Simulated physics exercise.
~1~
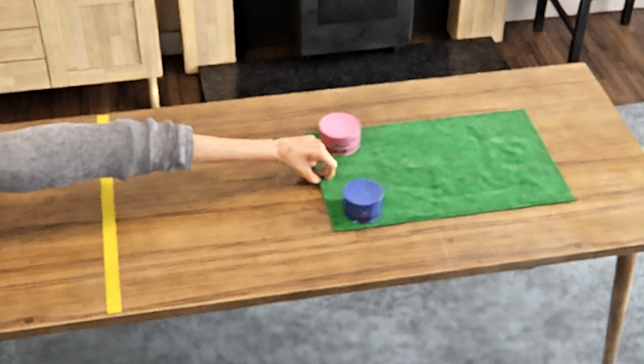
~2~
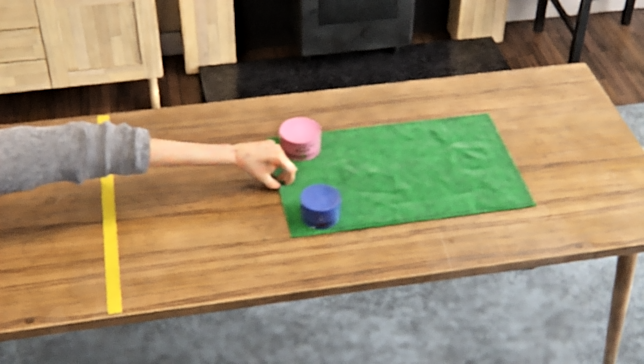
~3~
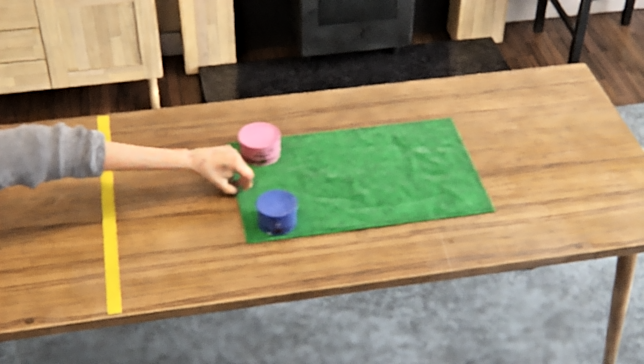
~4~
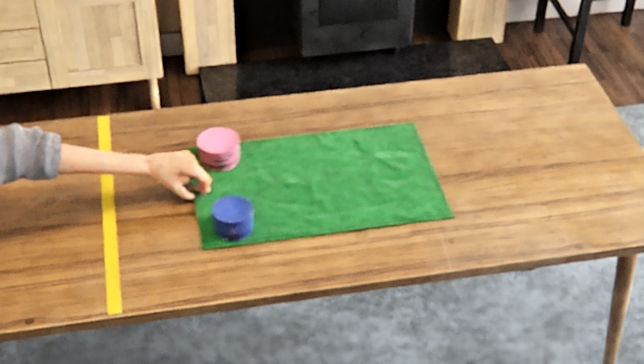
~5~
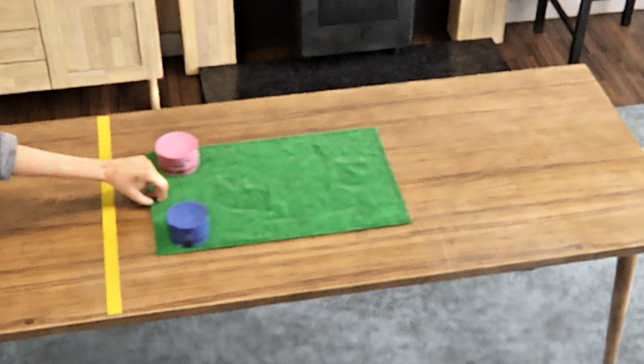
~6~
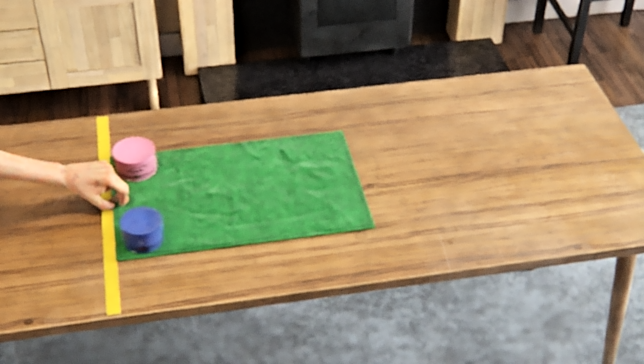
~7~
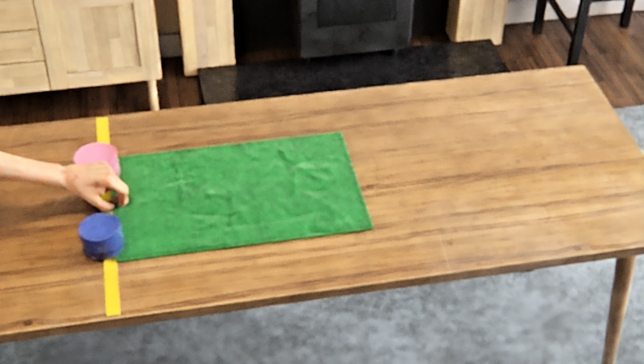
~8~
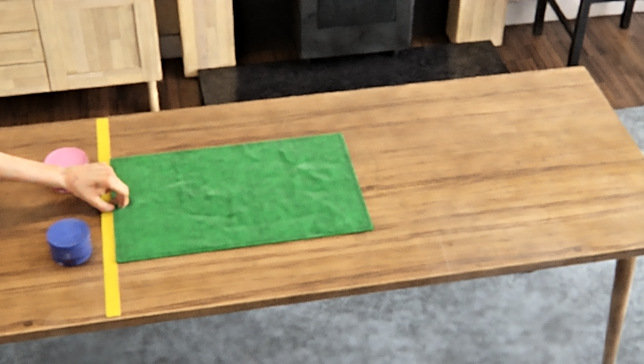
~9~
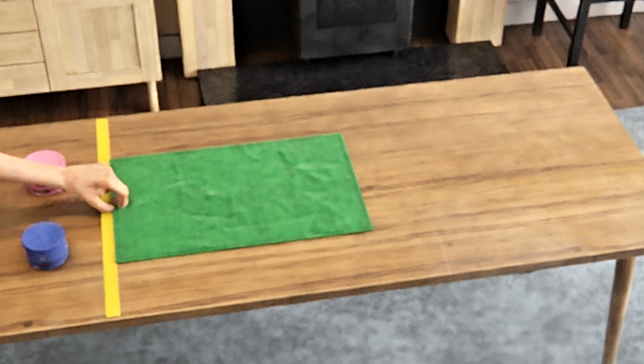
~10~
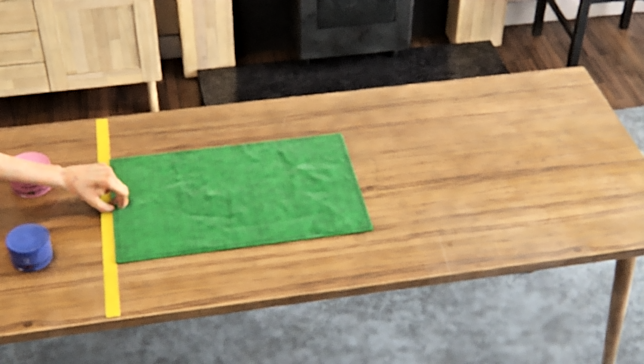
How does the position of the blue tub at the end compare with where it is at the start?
At the start the blue tub sits on the left part of the green mat, near the middle of the view and well to the right of the yellow tape. By the end it is on bare wood at the far left, beyond the tape and off the mat.
